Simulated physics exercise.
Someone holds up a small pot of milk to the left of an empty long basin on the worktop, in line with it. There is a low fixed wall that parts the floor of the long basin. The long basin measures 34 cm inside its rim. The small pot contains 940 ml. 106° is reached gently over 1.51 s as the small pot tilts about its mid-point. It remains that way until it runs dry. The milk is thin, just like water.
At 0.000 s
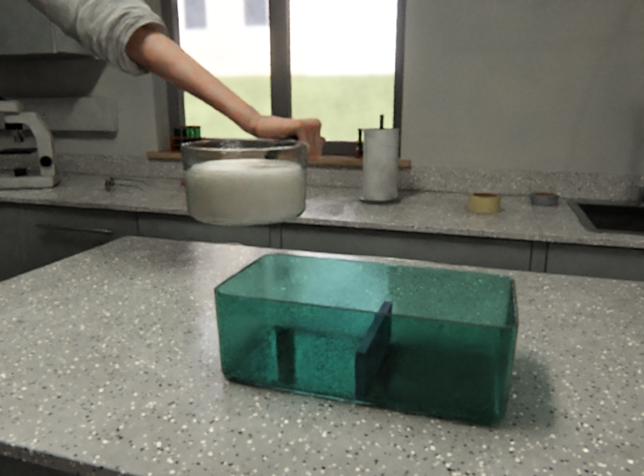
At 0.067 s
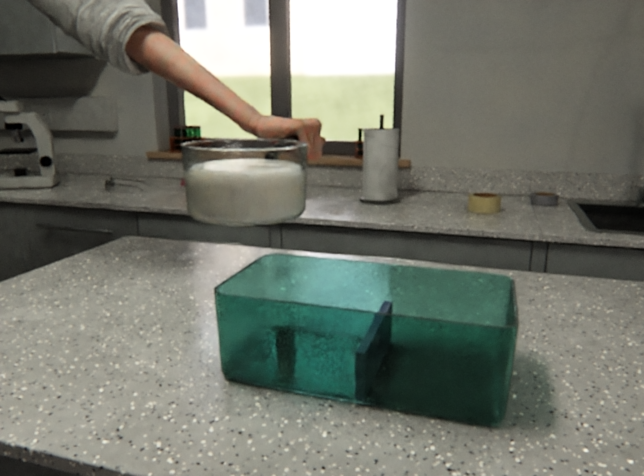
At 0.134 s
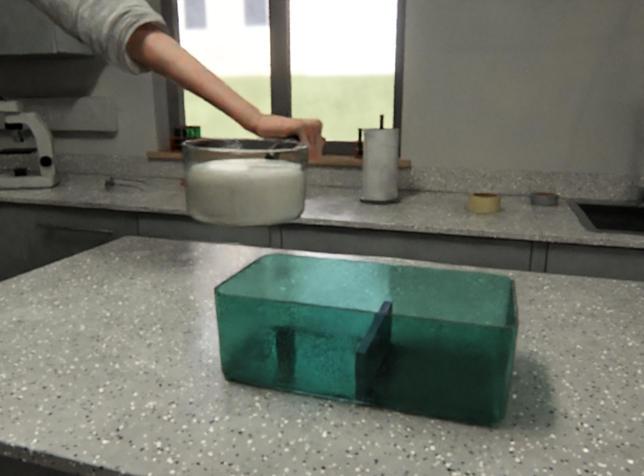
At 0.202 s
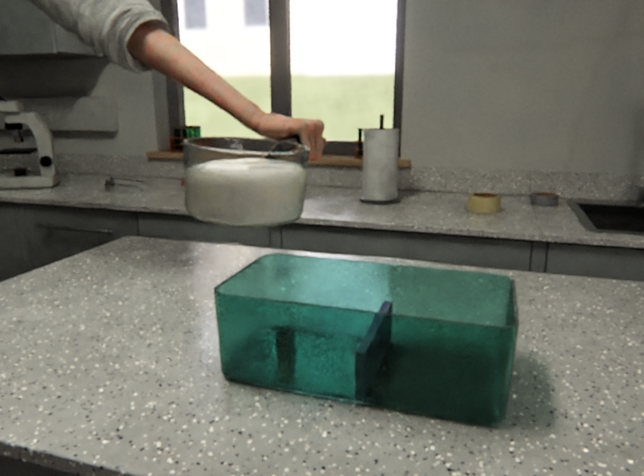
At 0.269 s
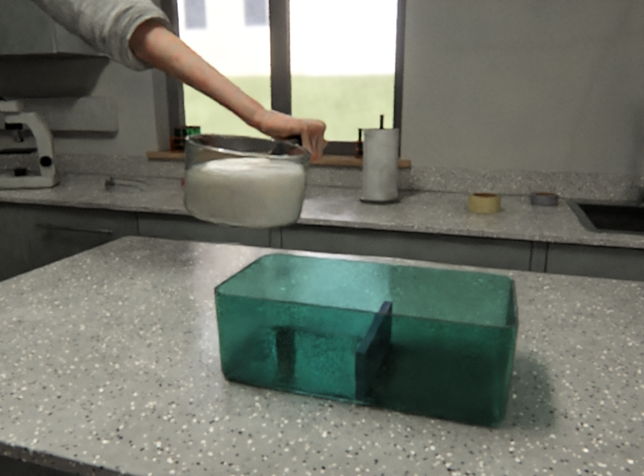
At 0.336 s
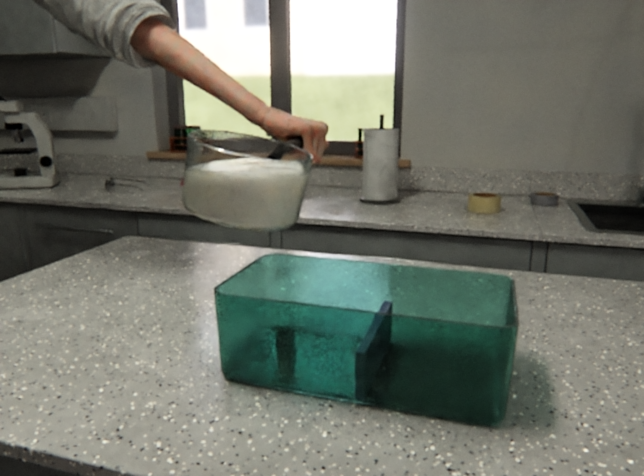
In a kitchen with speckled worktops, a hand held a small clear pot of milk above and left of an empty green divided basin, keeping it nearly level before slowly tilting it slightly rightward.
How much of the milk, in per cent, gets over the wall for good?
6 %.
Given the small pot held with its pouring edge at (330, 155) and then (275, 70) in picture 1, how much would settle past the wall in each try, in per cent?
Roughly 45 per cent the first time and 5 per cent the second.
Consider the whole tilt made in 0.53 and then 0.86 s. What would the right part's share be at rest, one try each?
Around 5 per cent first, around 5 per cent next.
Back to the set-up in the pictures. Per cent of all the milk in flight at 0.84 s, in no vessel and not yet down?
Estimate: Some 22 % of the total.
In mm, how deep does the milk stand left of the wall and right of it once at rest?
Some 32 mm on the left and 2 mm on the right.
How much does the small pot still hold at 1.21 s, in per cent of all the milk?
Close to 16 percent of the whole amount.
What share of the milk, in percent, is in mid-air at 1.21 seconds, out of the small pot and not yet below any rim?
Around 10 percent of the liquid.
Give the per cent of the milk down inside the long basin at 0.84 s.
I'd put it near 10 percent.
By 0.84 s the tilt is 62° and 69 per cent is still to pour, 9 is left of the wall and 0 right of it.
By 1.21 s the tilt is 96° and 16 per cent is still to pour, 70 is left of the wall and 5 right of it.
By 1.59 s the tilt is 106° and 1 per cent is still to pour, 92 is left of the wall and 6 right of it.
By 2.01 s the tilt is 106° and 0 per cent is still to pour, 94 is left of the wall and 6 right of it.
At rest 94 per cent lies left of the wall, 6 right of it and 1 outside.
